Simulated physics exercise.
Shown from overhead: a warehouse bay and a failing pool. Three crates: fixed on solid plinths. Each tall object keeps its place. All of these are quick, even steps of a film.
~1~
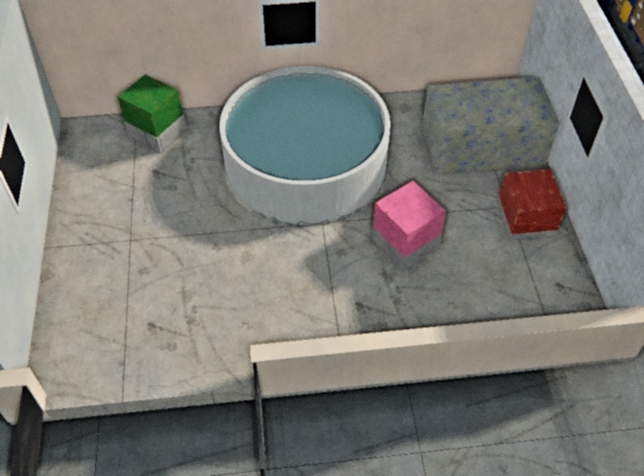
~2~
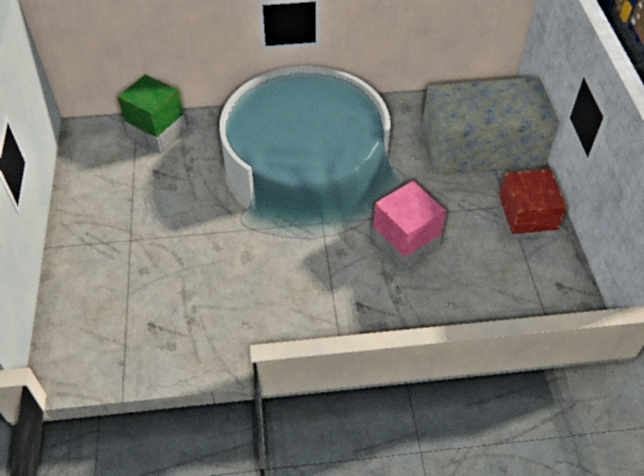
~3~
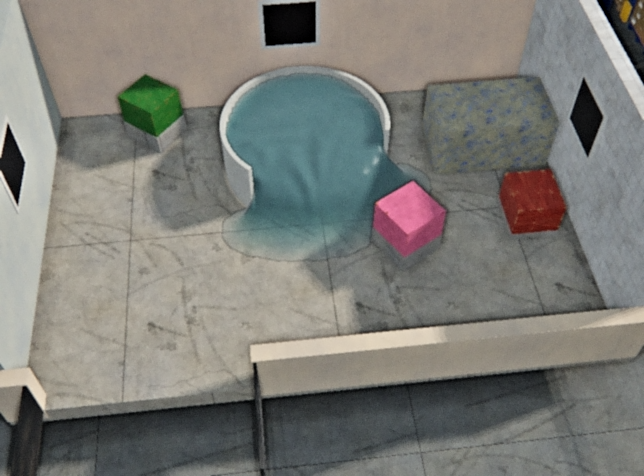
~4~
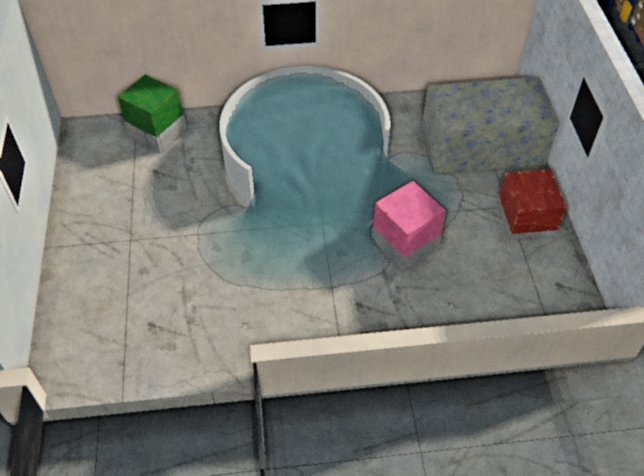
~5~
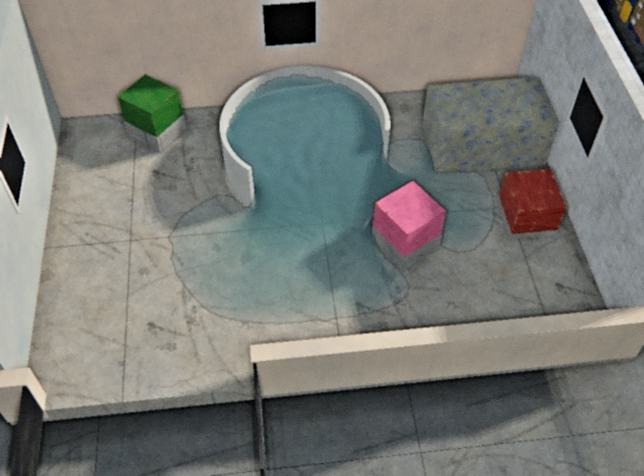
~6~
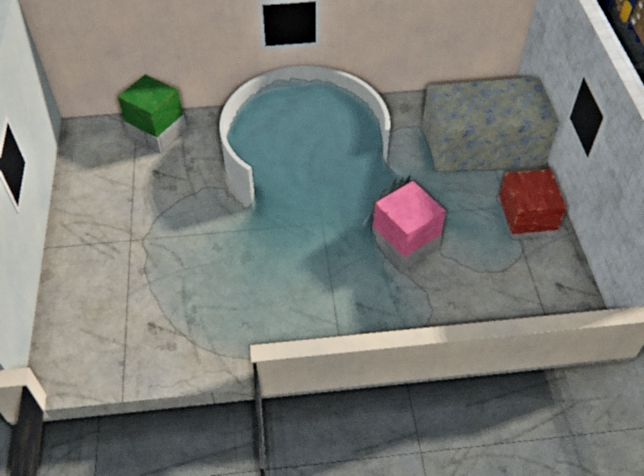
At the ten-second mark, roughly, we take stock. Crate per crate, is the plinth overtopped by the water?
In order: The pink crate is touched by water. The red crate is touched by water. The green crate remains untouched by water.
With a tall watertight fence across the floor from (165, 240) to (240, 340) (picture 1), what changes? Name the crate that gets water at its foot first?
It's the pink-painted one.
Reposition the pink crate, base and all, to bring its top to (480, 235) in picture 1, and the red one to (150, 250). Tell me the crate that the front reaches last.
The green crate.
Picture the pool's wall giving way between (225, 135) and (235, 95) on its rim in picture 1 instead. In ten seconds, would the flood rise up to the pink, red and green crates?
Well, pink stays clear and red stays clear, but green is doused.
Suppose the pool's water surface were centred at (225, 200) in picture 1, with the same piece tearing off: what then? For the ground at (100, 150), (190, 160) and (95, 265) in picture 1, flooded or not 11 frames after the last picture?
As listed: Not flooded, free of water, clear.
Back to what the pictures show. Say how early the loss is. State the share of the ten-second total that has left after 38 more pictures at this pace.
Around 75 per cent.
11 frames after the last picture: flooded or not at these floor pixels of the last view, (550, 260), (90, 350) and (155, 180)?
Status by point, in sequence: Waterlogged; waterlogged; unwetted.
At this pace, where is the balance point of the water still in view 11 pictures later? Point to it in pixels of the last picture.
The spot I would choose is (353, 242).
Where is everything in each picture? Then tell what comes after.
Still water in the pool at (305, 125), in the first picture.
Water pours out at (335, 206) and has run to (246, 215), in the second picture.
Water pours out at (335, 207) and has run to (228, 234), in the third picture.
The front is at (452, 180), out from the gap at (335, 210), in the fourth picture.
The front is at (182, 272), out from the gap at (335, 211), in the fifth picture.
The front is at a hidden place, out from the gap at (335, 211), in the sixth picture.
A moment on, water covers 55 % of the floor; the pink crate water round its plinth, the red crate water round its plinth, the green crate not reached.
Next, water covers 55 % of the floor; the pink crate water round its plinth, the red crate water round its plinth, the green crate not reached.
Then, water covers 65 % of the floor; the pink crate water round its plinth, the red crate water round its plinth, the green crate not reached.
Later, water covers 90 % of the floor; the pink crate water round its plinth, the red crate water round its plinth, the green crate water round its plinth.
In the end, water covers 100 % of the floor; the pink crate was topped, the red crate was topped, the green crate stayed above the water.
